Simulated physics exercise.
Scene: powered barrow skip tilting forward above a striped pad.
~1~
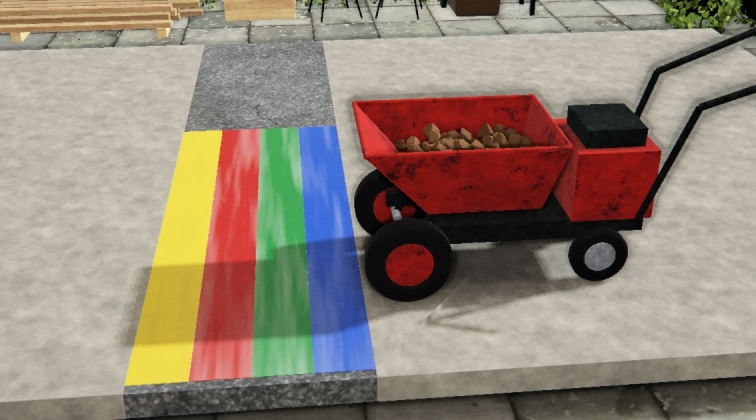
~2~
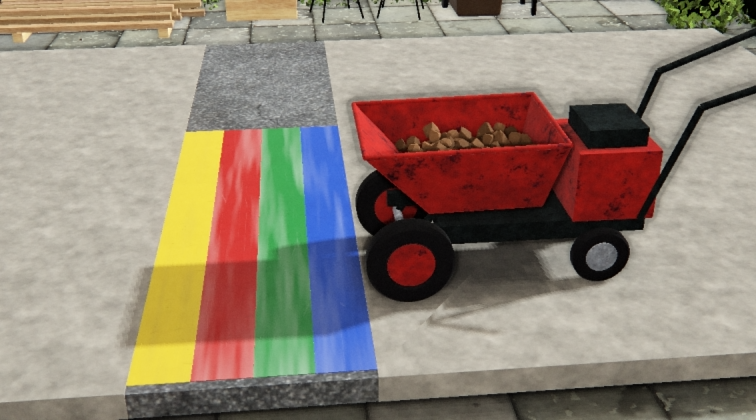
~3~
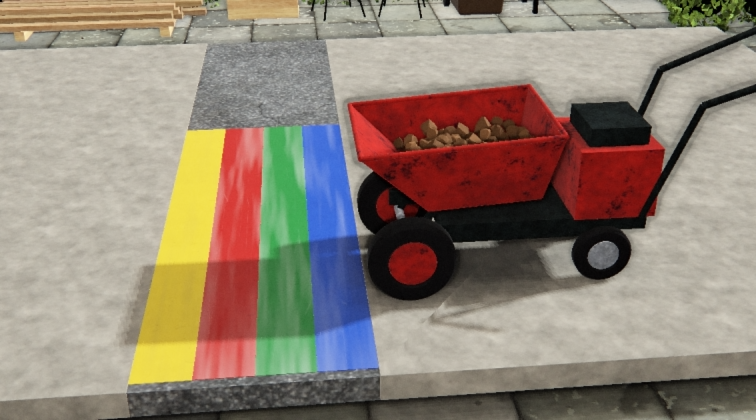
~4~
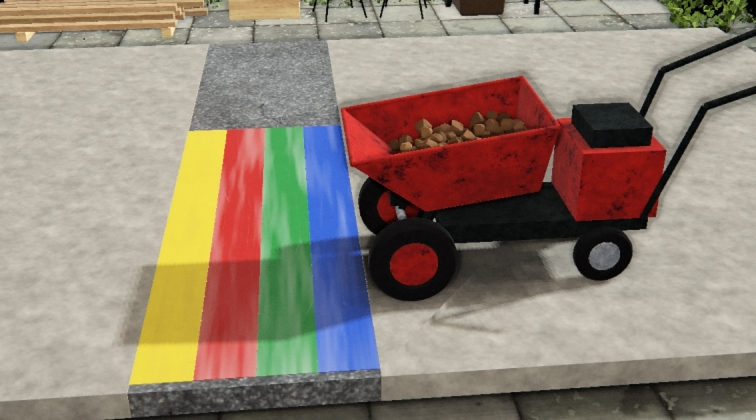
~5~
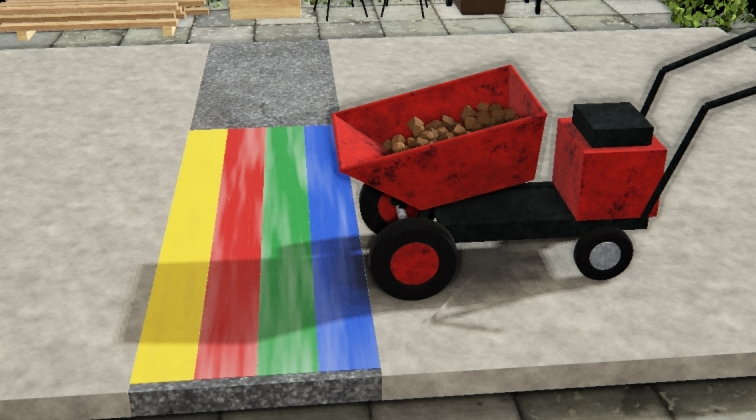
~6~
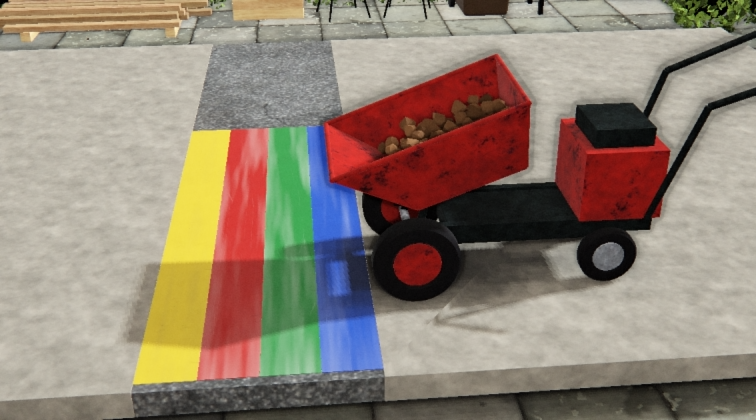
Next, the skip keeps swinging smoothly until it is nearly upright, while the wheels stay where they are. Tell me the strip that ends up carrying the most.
Red.
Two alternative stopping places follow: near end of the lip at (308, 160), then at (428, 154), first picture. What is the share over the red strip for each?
You'd get 20 in a hundred the first time and 20 in a hundred the second.
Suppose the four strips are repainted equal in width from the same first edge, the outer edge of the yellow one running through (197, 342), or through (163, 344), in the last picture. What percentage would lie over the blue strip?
Respectively 0 and 0 percent.
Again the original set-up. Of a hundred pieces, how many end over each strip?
Split by strip in per cent: Blue 0; green 20; red 45; yellow 15.
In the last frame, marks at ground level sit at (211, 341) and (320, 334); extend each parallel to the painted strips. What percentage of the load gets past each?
That's 30 in a hundred for the first and 80 in a hundred for the second.
Just after the last frame, skip tipped steeply; every one in the skip.
A moment on, skip tipped right over; roughly half in the skip; roughly a quarter over the green strip; roughly a quarter over the red strip; just a few over the yellow strip.
Further on, skip tipped right over; roughly a quarter in the skip; roughly a quarter over the green strip; roughly half over the red strip; about a tenth over the yellow strip; just a few off the paint.
When it is over, skip tipped right over; roughly a quarter in the skip; not one over the blue strip; roughly a quarter over the green strip; roughly half over the red strip; about a tenth over the yellow strip; just a few off the paint.
